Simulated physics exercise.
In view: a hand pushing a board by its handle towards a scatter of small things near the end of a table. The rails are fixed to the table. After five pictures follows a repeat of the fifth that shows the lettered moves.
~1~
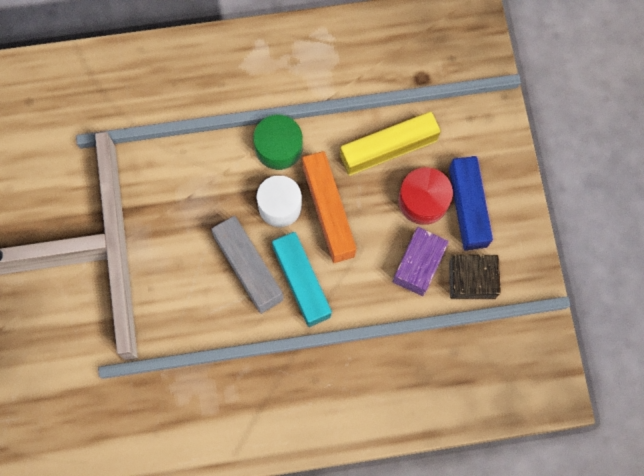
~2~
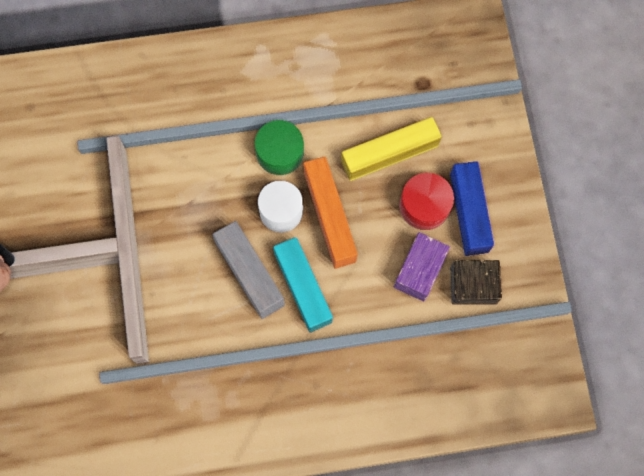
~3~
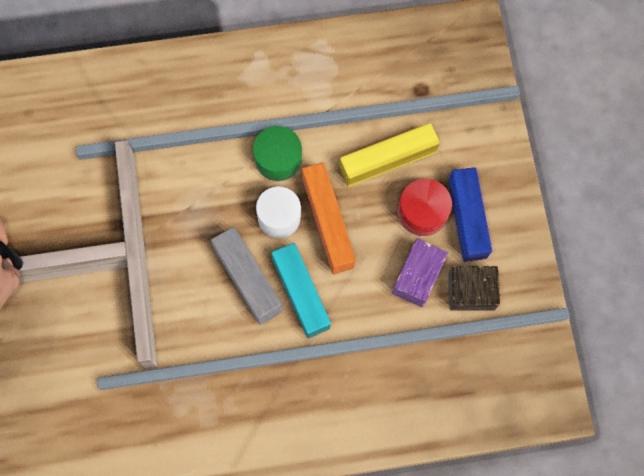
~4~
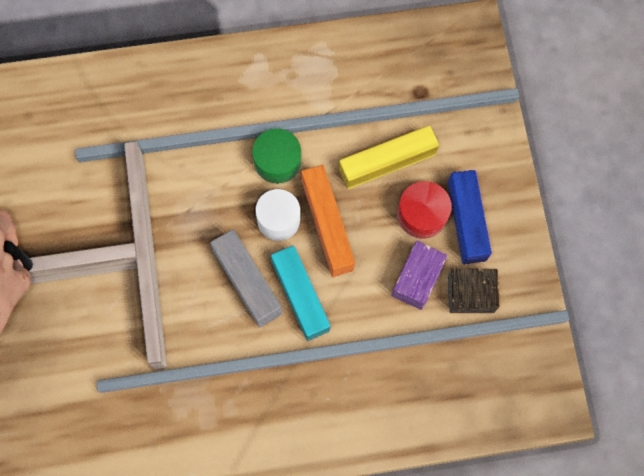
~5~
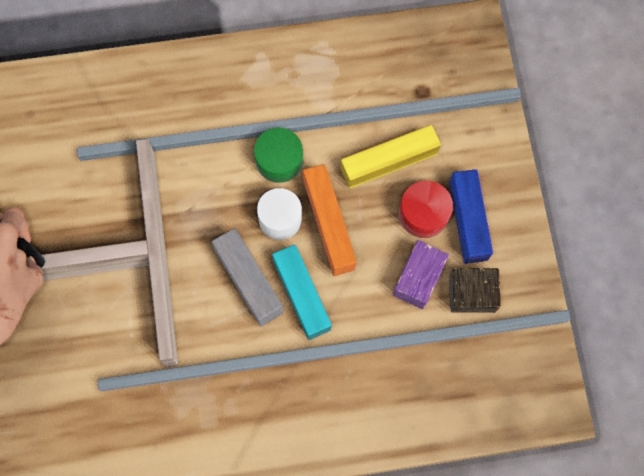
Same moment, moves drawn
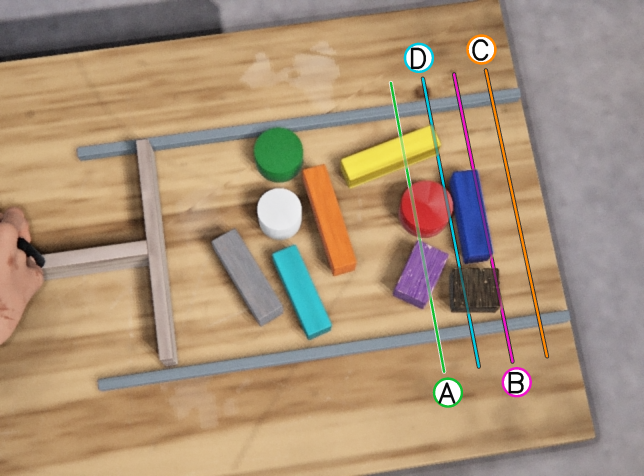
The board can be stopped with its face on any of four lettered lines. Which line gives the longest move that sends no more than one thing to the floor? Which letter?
Stop at A.
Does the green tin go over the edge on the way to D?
No.
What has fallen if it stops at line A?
It is the blue stick.
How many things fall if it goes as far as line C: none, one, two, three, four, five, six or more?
Six or more.
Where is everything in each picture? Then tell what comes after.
The first picture shows yellow stick (390, 144); blue stick (470, 203); black block (475, 277).
The second picture shows board (123, 243); orange bar (330, 212).
The third picture shows board (131, 247); red tin (425, 208).
The fourth picture shows board (142, 249); turquoise stick (300, 294).
The fifth picture shows board (154, 246); white tin (280, 214); yellow stick (390, 157); blue stick (470, 217).
On the marked copy, A at (416, 221); B at (482, 212); C at (515, 207); D at (450, 217).
Taking A. A third of the way, board (250, 232); turquoise stick (309, 292); grey bar (277, 275).
Two thirds of the way, board (344, 219); blue stick (482, 214); black block (482, 293).
When it is over, board (415, 209); blue stick over the edge; black block (546, 282); one fallen.
As for the rest, B drops five; C drops seven; D drops four.
